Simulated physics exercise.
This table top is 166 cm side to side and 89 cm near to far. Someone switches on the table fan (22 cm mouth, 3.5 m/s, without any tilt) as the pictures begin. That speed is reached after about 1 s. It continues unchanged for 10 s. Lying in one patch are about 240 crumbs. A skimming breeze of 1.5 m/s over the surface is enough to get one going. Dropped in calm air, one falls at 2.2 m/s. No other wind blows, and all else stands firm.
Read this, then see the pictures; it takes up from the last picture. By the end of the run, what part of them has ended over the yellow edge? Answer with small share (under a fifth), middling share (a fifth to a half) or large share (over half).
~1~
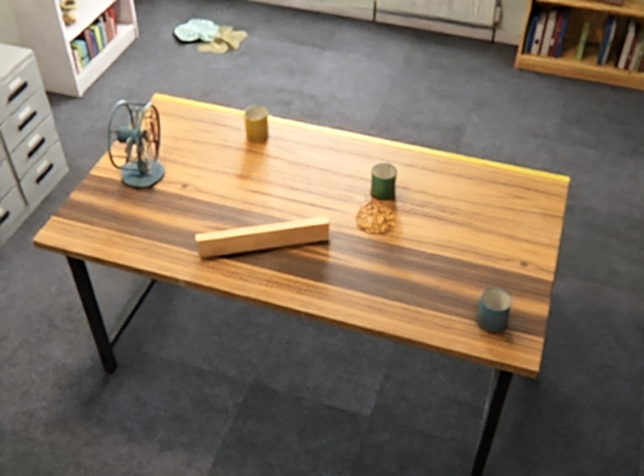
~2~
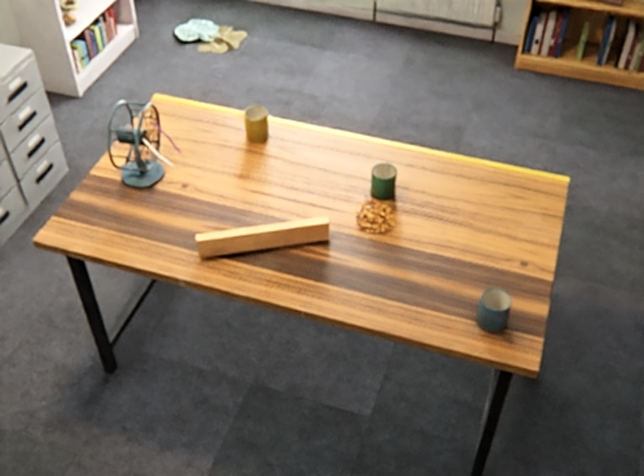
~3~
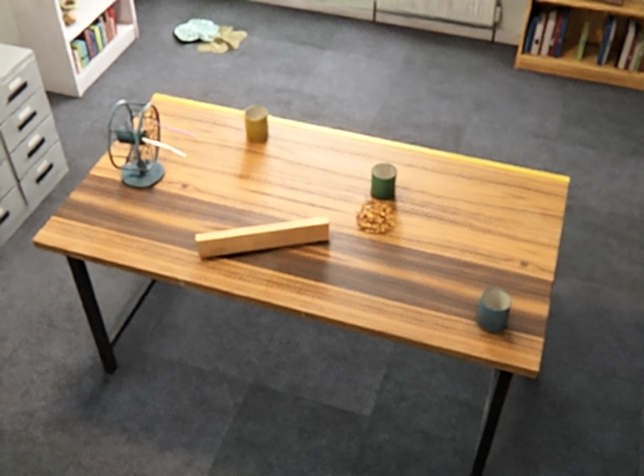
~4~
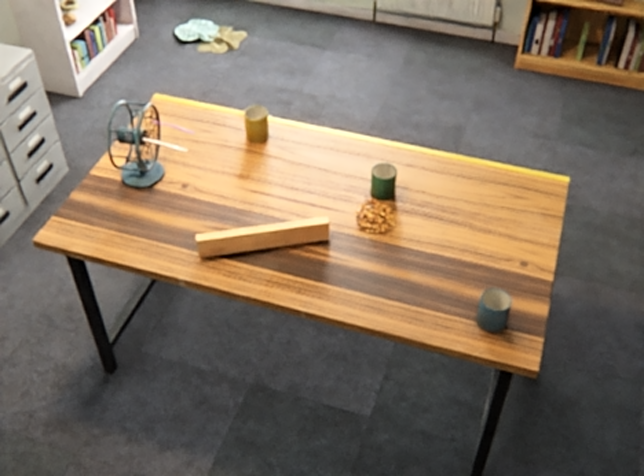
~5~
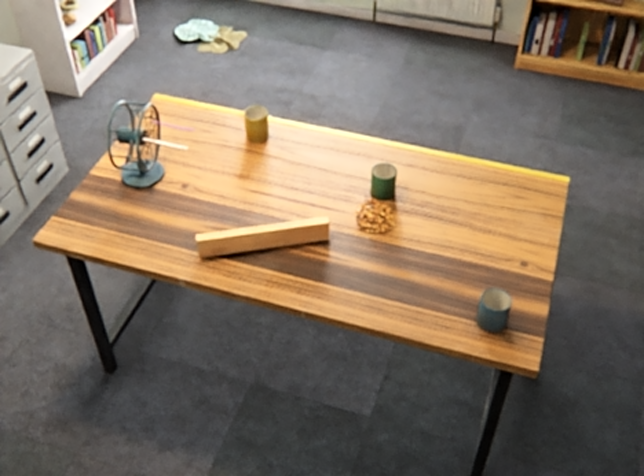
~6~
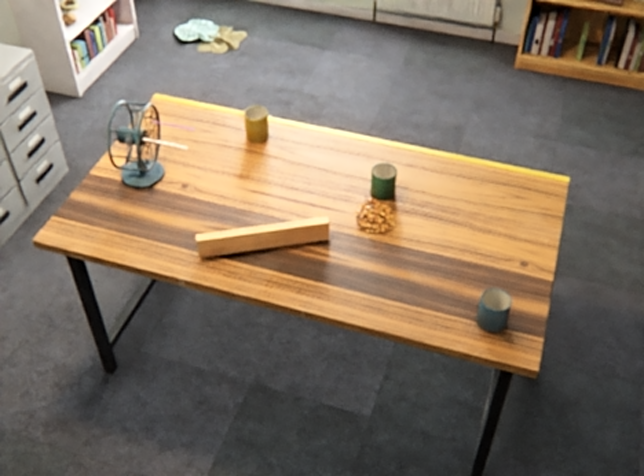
A small share.
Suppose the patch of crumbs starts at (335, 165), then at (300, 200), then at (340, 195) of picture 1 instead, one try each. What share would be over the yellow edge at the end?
60 %, 2 %, 15 %.
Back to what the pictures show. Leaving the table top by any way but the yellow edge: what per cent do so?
Roughly 80 per cent.
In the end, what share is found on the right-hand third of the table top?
Something close to 20 % ends up there.
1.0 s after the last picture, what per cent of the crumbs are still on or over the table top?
Some 60 percent are still there.
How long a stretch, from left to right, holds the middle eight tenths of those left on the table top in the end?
About 30 cm.
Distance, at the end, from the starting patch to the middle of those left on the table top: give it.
Distance: Approx. 50 cm.
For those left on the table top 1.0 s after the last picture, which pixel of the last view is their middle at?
Their middle would be near (502, 257) in the last picture.
Then, 1.0 s after the last picture, 0 % are over the yellow edge; the middle of those still in play is near (519, 262); 6 % have settled or left.
Then, 2.2 s after the last picture, 0 % are over the yellow edge; the middle of those still in play is near (505, 274); 82 % have settled or left.
Then, 4.6 s after the last picture, 0 % are over the yellow edge; the middle of those still in play is near (506, 278); 89 % have settled or left.
Then, 9.1 s after the last picture, at the end, 0 % are over the yellow edge; the middle of those still in play is near (510, 287).
